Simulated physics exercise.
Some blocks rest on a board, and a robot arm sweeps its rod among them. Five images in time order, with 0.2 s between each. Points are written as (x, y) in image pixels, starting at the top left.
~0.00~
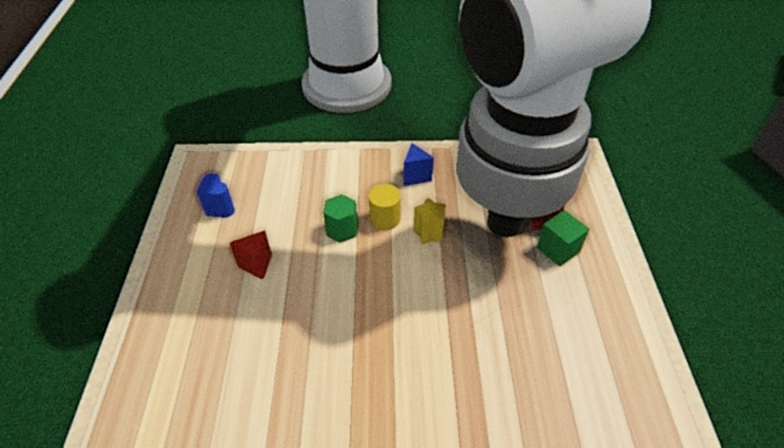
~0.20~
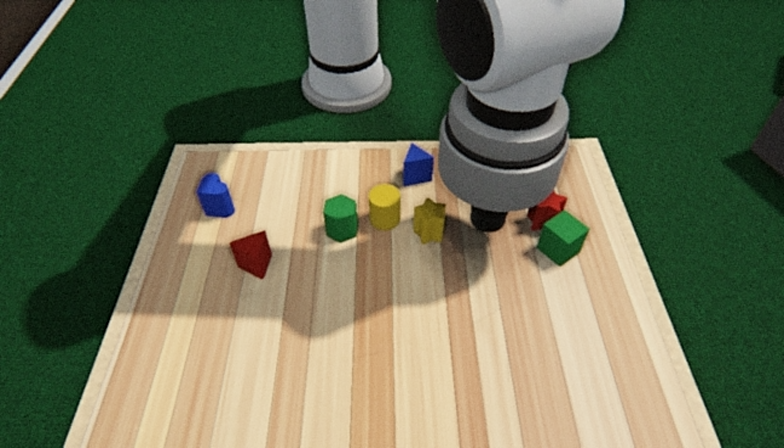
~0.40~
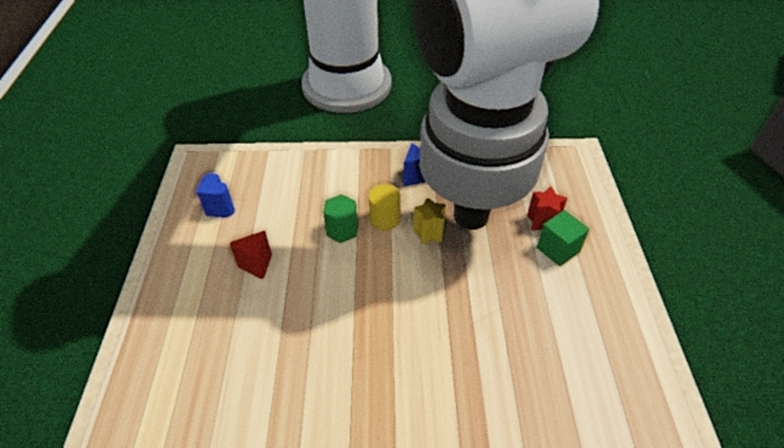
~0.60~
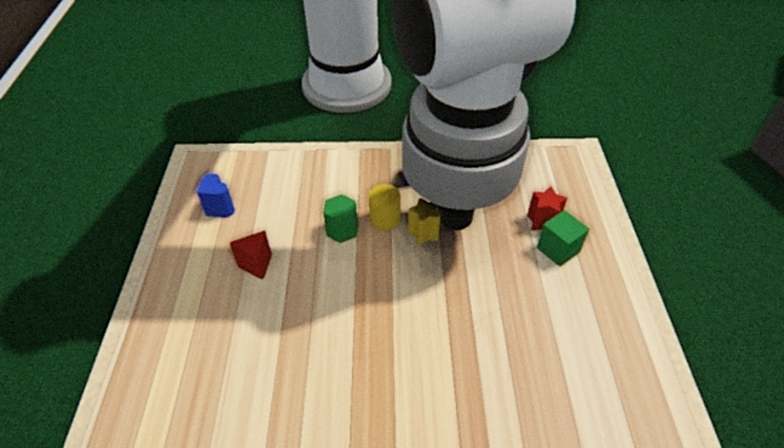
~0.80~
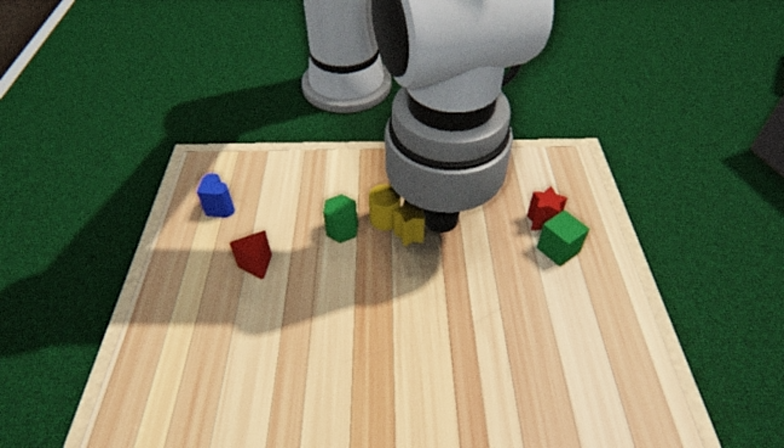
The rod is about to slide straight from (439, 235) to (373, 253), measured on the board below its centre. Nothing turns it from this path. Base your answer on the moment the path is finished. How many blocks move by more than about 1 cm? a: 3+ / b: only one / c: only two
a
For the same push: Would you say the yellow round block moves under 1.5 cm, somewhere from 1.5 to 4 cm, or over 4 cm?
The middle band: 1.5 to 4 cm.
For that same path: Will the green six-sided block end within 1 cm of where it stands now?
Answer: No.
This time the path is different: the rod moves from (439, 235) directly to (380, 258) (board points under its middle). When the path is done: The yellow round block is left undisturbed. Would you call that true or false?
Answer: False.
What follows on the original path. Halfway along, rod (407, 230); yellow round block (369, 192); yellow star block (376, 215), turned 10° clockwise.
At the end, rod (372, 238); green six-sided block (325, 205), turned 50° clockwise; yellow round block (368, 192); yellow star block (342, 222), turned 15° clockwise.
